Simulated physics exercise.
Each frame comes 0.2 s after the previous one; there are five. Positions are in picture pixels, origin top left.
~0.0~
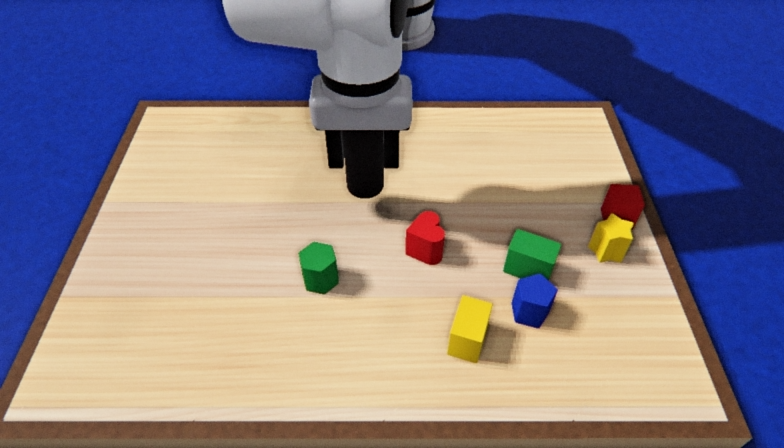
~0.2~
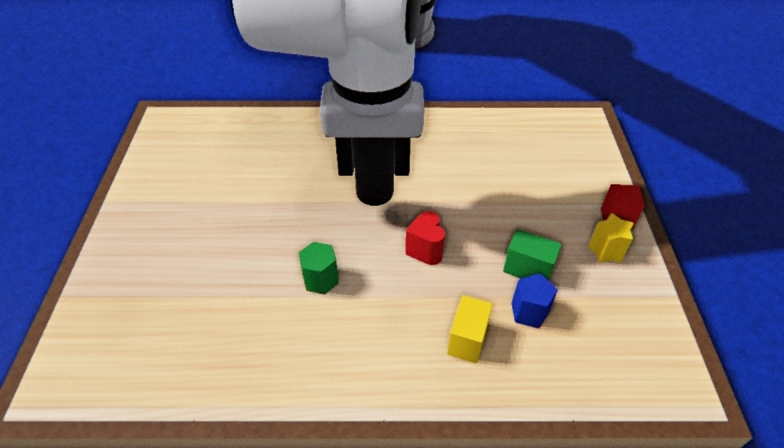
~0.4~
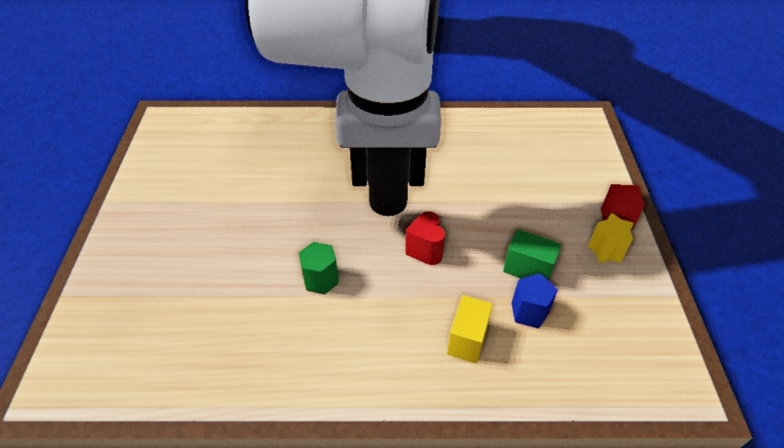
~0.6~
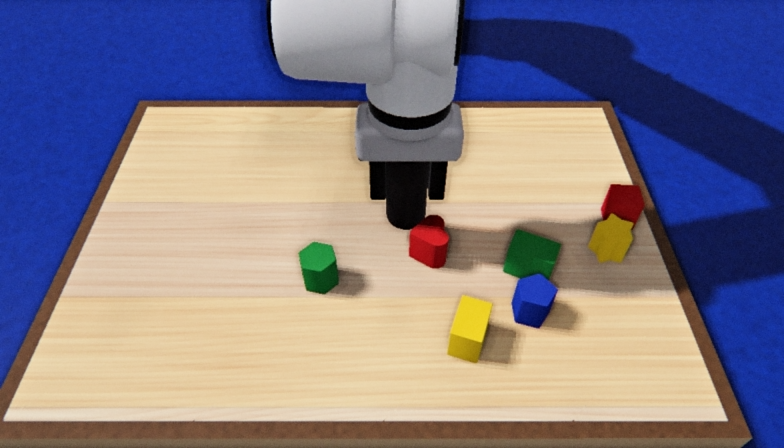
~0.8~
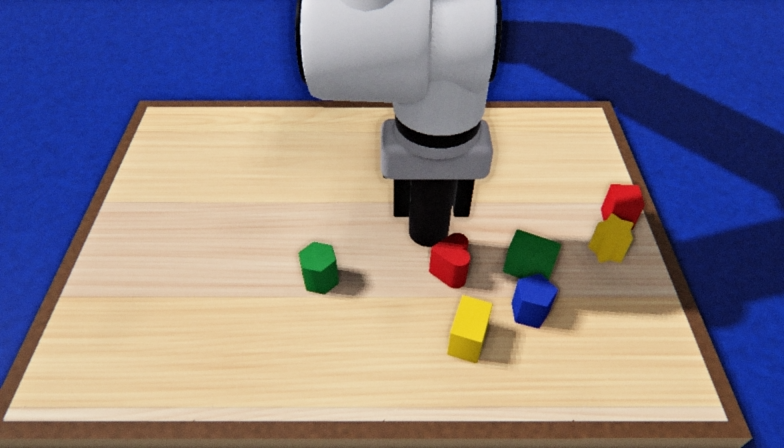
A white and grey robot arm with a black tip reaches over a pale wooden board on a blue surface, seen from above at an angle by a still camera. A green hexagonal block sits left, a red heart near the middle, and yellow, green, blue and red blocks rightward. The arm moves steadily toward the lower right, then pushes the heart a short way.
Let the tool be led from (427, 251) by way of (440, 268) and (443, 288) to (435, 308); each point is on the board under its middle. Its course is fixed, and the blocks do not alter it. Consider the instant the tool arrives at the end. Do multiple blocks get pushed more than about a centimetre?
No, that is not what happens.
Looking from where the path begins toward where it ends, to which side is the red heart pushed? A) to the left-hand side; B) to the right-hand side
That would be A.
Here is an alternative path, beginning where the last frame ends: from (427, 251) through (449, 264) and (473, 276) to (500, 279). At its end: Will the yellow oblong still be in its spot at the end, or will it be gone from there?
Once the path is done, it remains where it sat before.
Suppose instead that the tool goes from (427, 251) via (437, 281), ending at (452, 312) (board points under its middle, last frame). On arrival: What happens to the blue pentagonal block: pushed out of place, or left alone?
In the end it has not been moved.
The first path, step by step. Halfway along, tool (445, 260); red heart (476, 274), turned 15° anticlockwise.
At the end, tool (437, 290); red heart (481, 283), turned 30° anticlockwise; yellow oblong not moved.
